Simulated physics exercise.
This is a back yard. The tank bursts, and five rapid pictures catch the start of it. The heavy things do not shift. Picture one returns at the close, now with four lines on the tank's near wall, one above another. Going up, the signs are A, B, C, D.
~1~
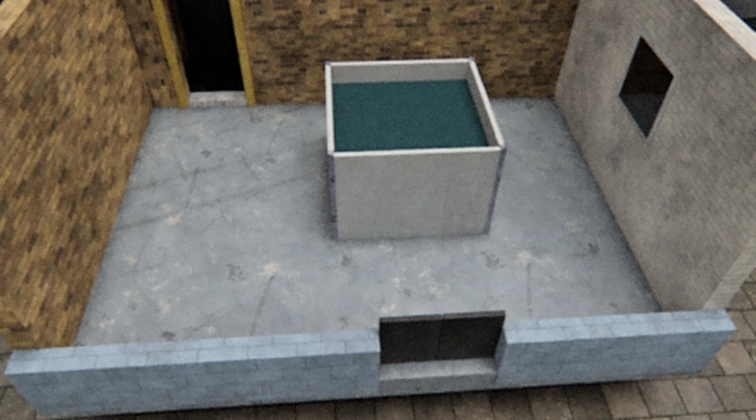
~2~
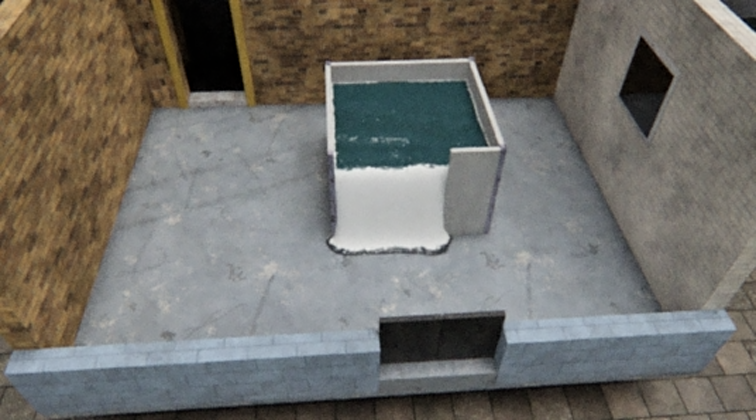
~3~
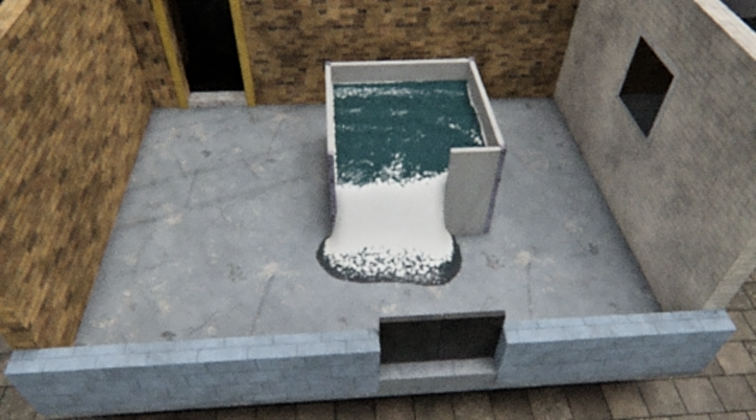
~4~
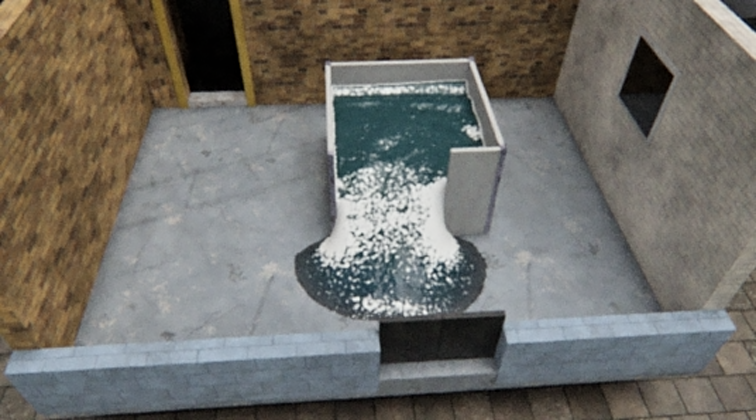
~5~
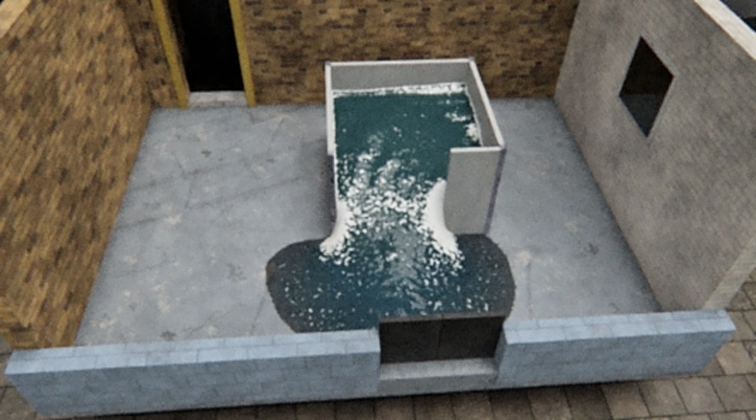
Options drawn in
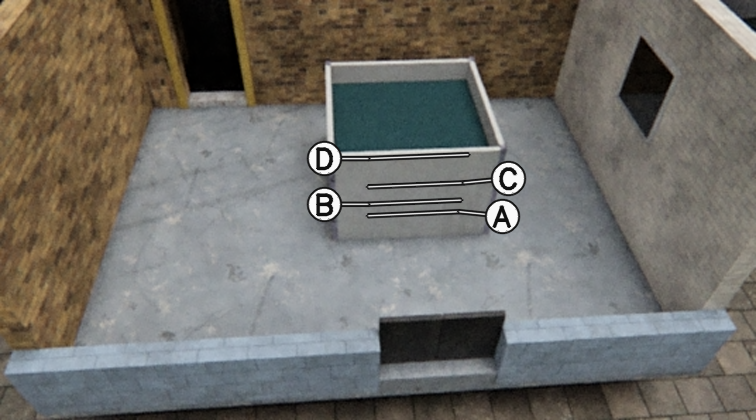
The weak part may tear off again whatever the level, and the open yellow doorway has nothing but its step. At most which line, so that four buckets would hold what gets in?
Choose B.
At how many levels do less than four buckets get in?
Two.
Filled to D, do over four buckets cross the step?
Yes, it does.
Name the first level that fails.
It is C.
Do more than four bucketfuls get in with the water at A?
No, not at all.
On the marked copy, A at (413, 213); B at (414, 202); C at (416, 184); D at (418, 156); from the bottom up A, B, C, D.
For level A, nothing gets over.
For level B, a bucket or two gets in.
For level C, about 11 bucketfuls get in.
For level D, dozens of bucketfuls pour in.
